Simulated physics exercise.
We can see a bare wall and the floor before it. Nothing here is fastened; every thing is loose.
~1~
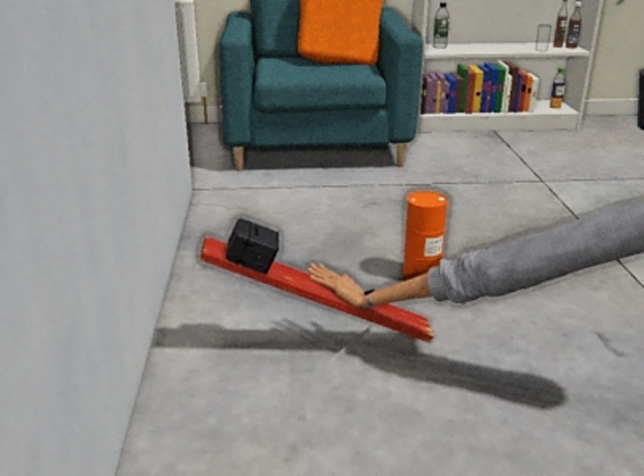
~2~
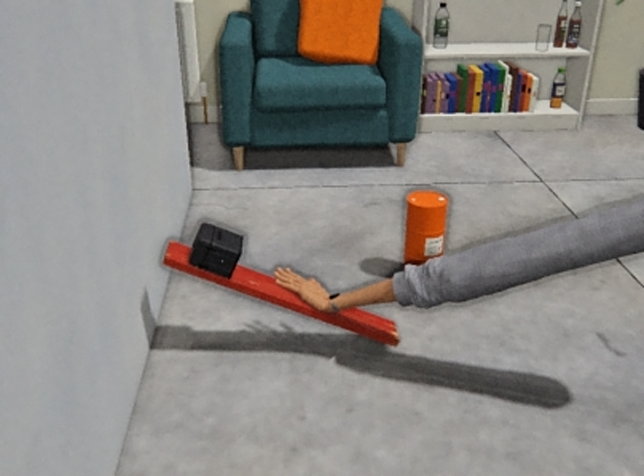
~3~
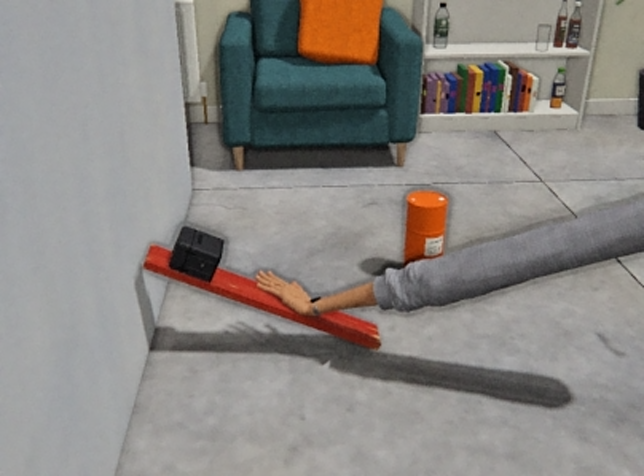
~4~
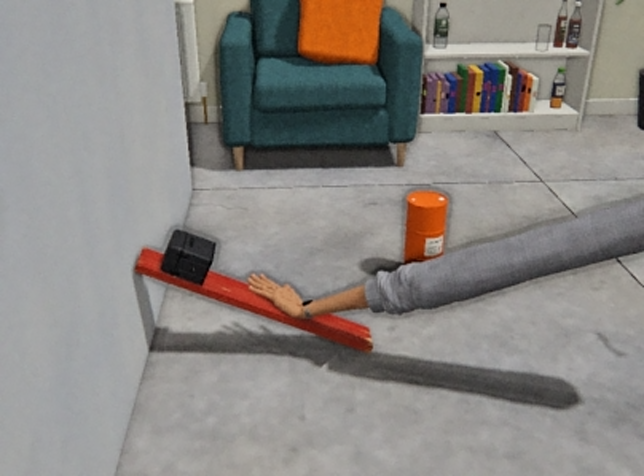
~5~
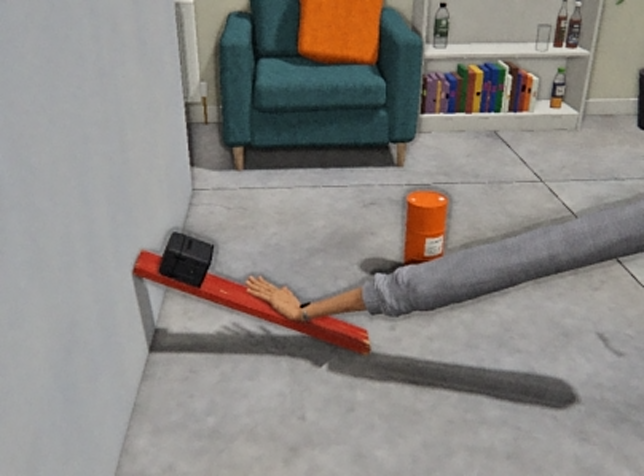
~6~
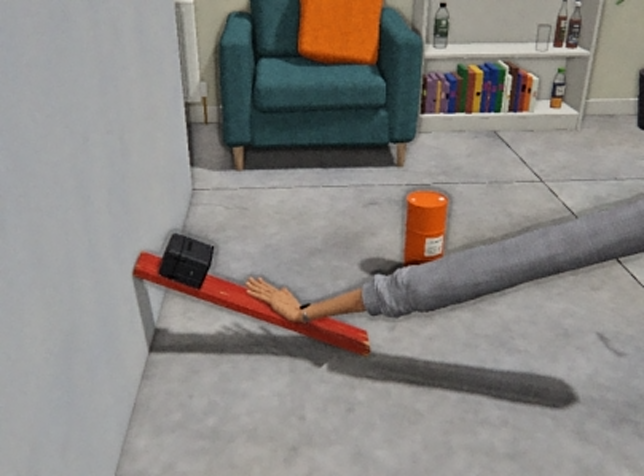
Near a bare wall, a hand moves a red plank carrying a black box left, then pauses.
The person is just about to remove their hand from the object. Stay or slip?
Skids.
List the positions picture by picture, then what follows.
The first frame shows not yet at the wall; red plank (321, 291); orange canister (425, 239).
The second frame shows not yet at the wall; red plank (286, 295); orange canister (425, 239).
The third frame shows not yet at the wall; red plank (267, 298); orange canister (425, 239).
The fourth frame shows not yet at the wall; red plank (259, 301); orange canister (425, 239).
The fifth frame shows propped up under the hand; red plank (257, 304); orange canister (425, 239).
The sixth frame shows propped up under the hand; red plank (257, 305); orange canister (425, 239).
Then, 0.20 s after the last picture, red plank leaning 5° more than when let go near (261, 313).
Then, 0.30 s after the last picture, red plank leaning 19° more than when let go near (270, 337).
Then, 0.40 s after the last picture, red plank leaning 25° more than when let go near (272, 347).
At rest, moved from the start, red plank; orange canister in place. Seen from the same camera at the end, red plank near (272, 347). The plank slips out.
